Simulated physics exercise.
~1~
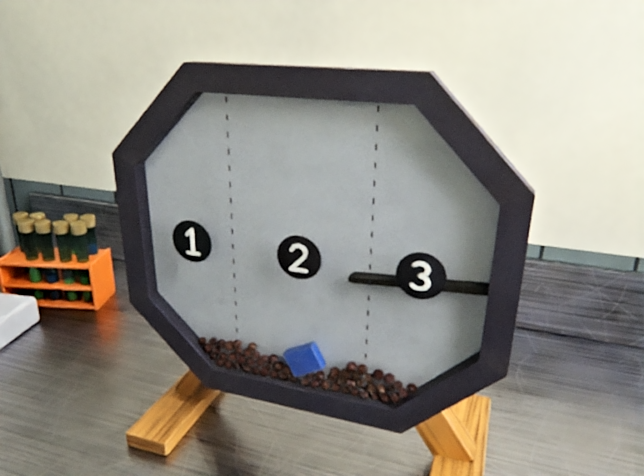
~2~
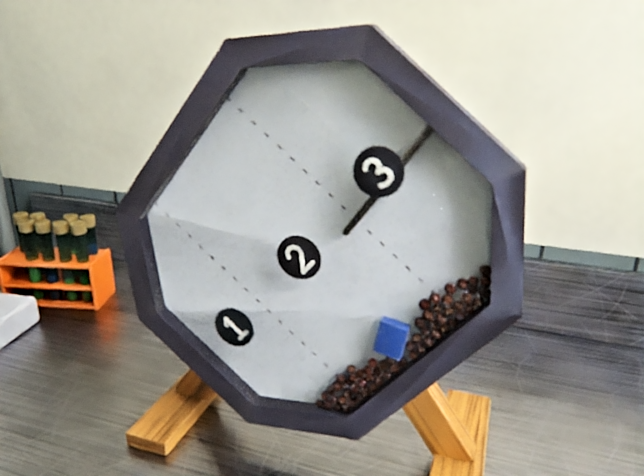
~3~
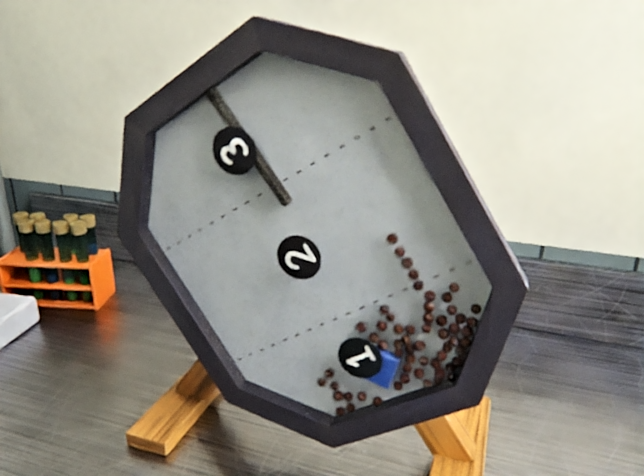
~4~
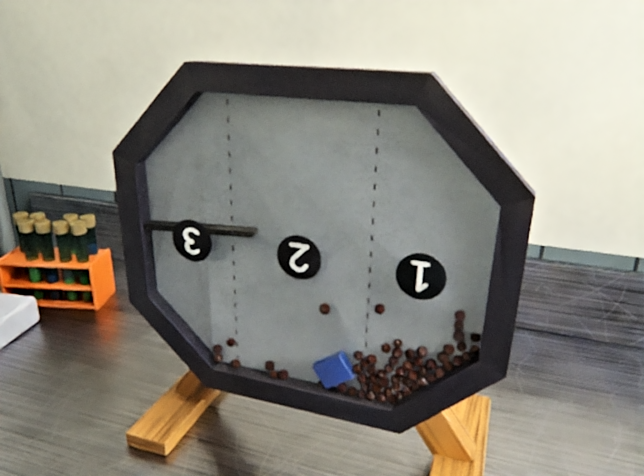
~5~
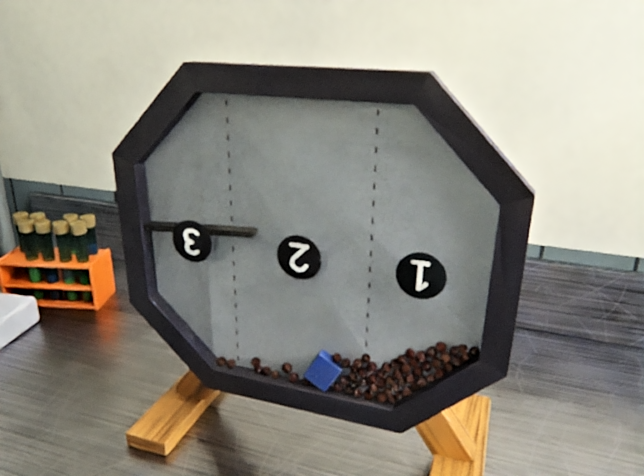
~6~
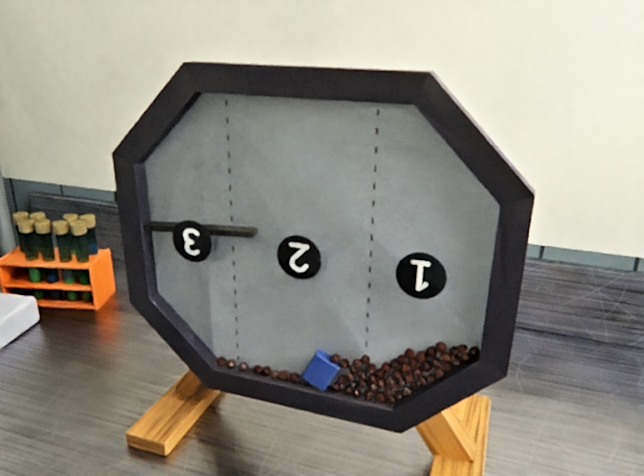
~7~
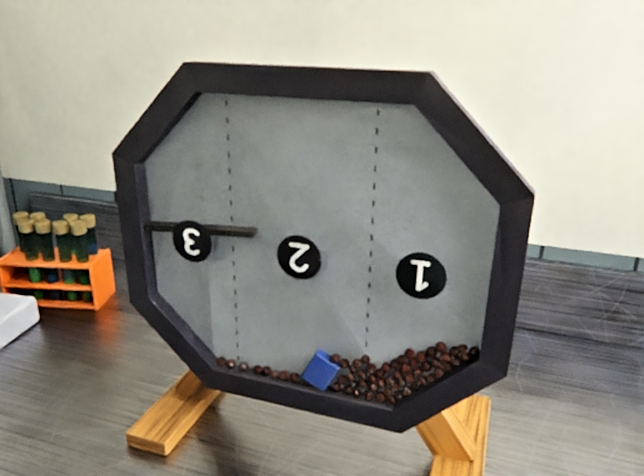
The video shows a dark-framed case on wooden feet turning anticlockwise until upside down, sending dark round pieces and a blue block tumbling inside. The pieces settle along the bottom, mostly beneath the inverted number one at right, while the block rests in the middle strip.
